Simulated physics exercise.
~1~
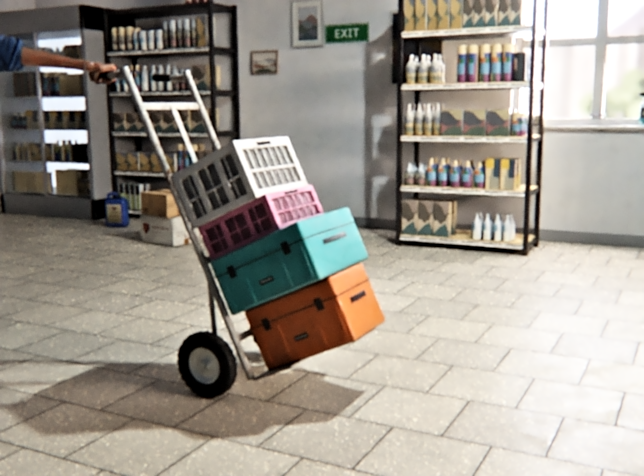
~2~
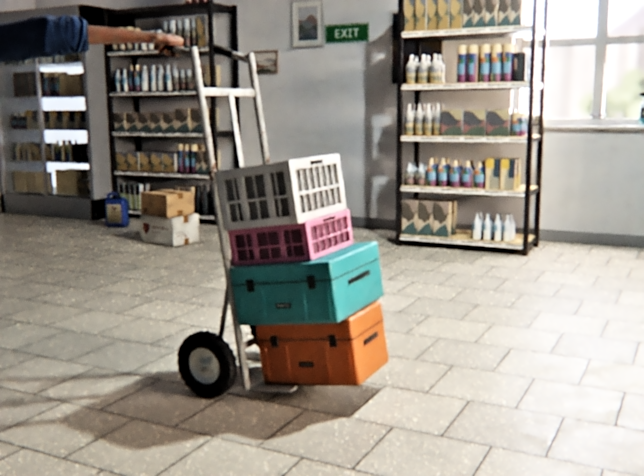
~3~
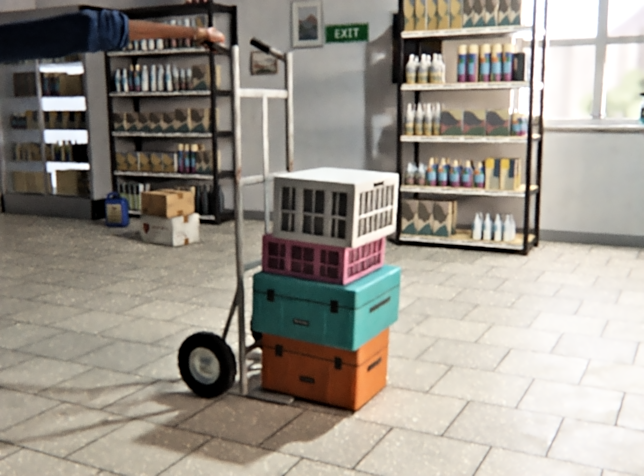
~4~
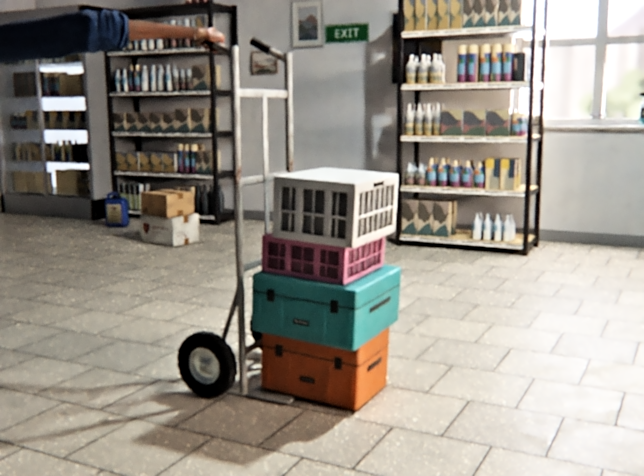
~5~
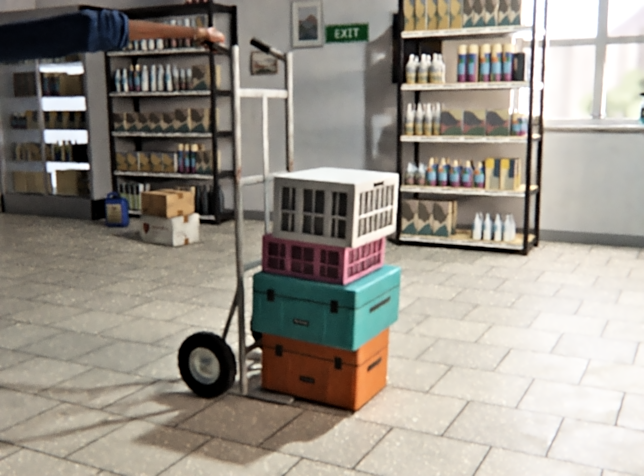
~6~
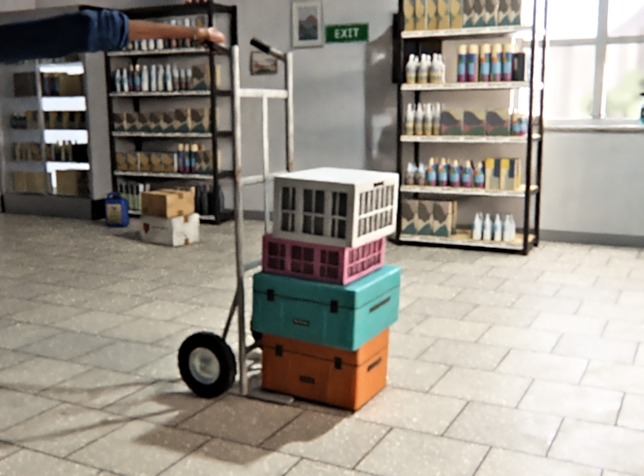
In a bright shop with a pale tiled floor, seen from the side at a fixed view, shelves of bottles and boxes line the back wall beneath a green exit sign. An arm reaching in from the left holds a tilted two-wheeled hand truck stacked with an orange toolbox, a turquoise toolbox, a pink crate and a white crate on top. The hand pushes the frame forward, swinging it upright as the load tips level with it. The truck's plate settles on the floor, and everything stays still, the stack intact and the hand still on the truck.
